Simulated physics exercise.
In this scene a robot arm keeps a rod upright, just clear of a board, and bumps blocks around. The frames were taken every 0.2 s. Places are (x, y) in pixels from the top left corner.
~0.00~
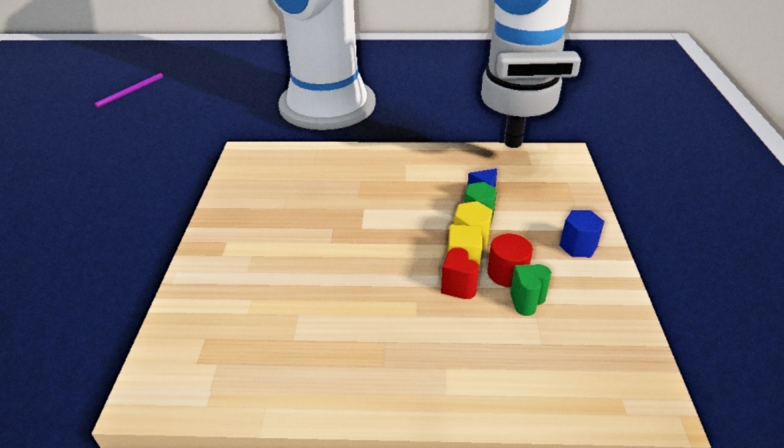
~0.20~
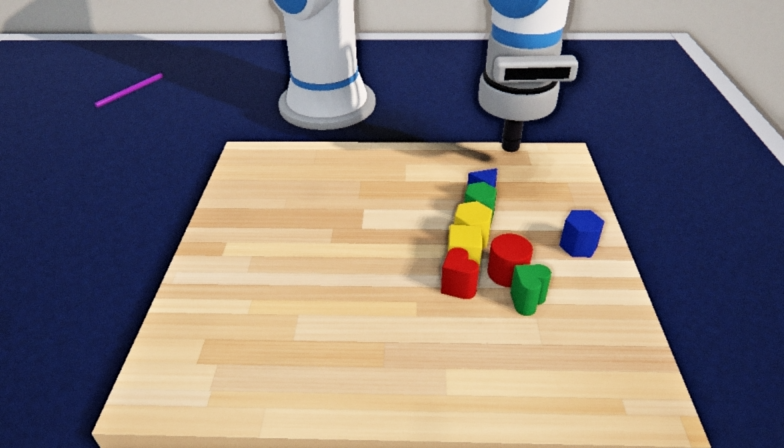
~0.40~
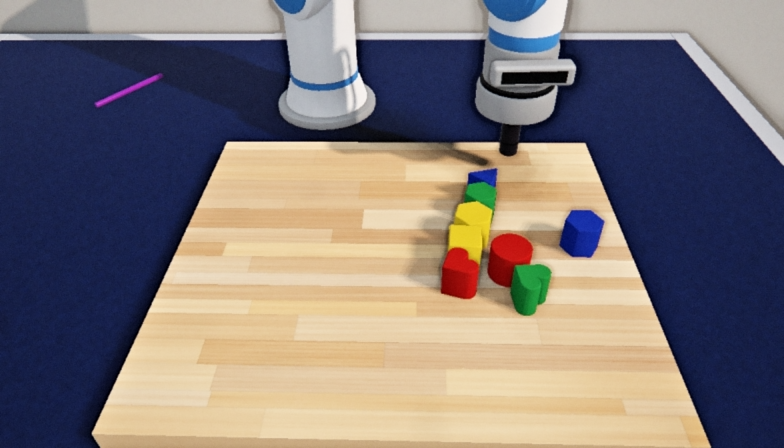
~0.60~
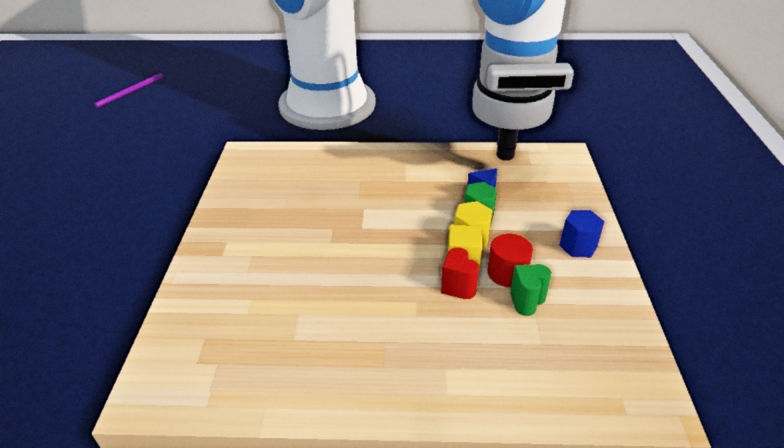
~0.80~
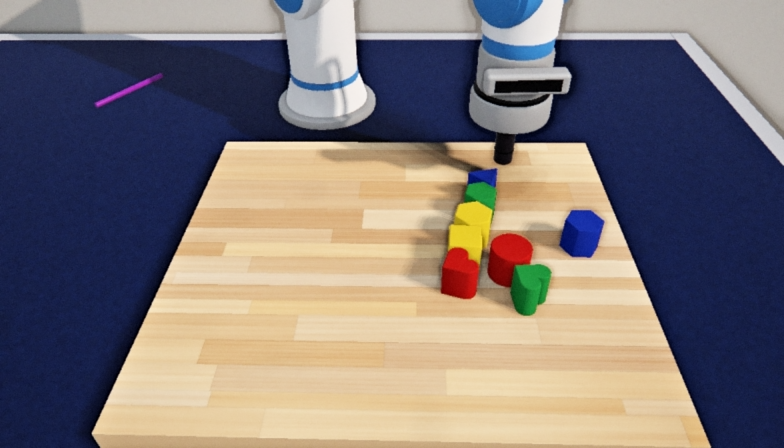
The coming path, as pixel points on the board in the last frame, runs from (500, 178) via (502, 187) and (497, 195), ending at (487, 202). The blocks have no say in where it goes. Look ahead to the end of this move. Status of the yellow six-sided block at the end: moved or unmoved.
That block stands still.
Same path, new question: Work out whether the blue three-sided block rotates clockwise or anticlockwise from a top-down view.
Against the clock.
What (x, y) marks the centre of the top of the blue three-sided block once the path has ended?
Pixel (469, 176).
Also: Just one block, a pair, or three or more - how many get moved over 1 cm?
I count one.
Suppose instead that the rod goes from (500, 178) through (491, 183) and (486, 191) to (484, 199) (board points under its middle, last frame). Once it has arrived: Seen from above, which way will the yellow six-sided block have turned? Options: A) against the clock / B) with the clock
I'll go with A - against the clock.
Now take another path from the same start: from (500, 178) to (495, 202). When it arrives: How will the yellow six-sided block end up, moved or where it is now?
It will be nudged away from its spot.
The first path, step by step. Halfway along, rod at (504, 175); nothing pushed yet.
At the end, rod at (489, 185); yellow six-sided block in place; green six-sided block at (477, 192), turned 15° anticlockwise; blue three-sided block at (469, 176), turned 35° anticlockwise.
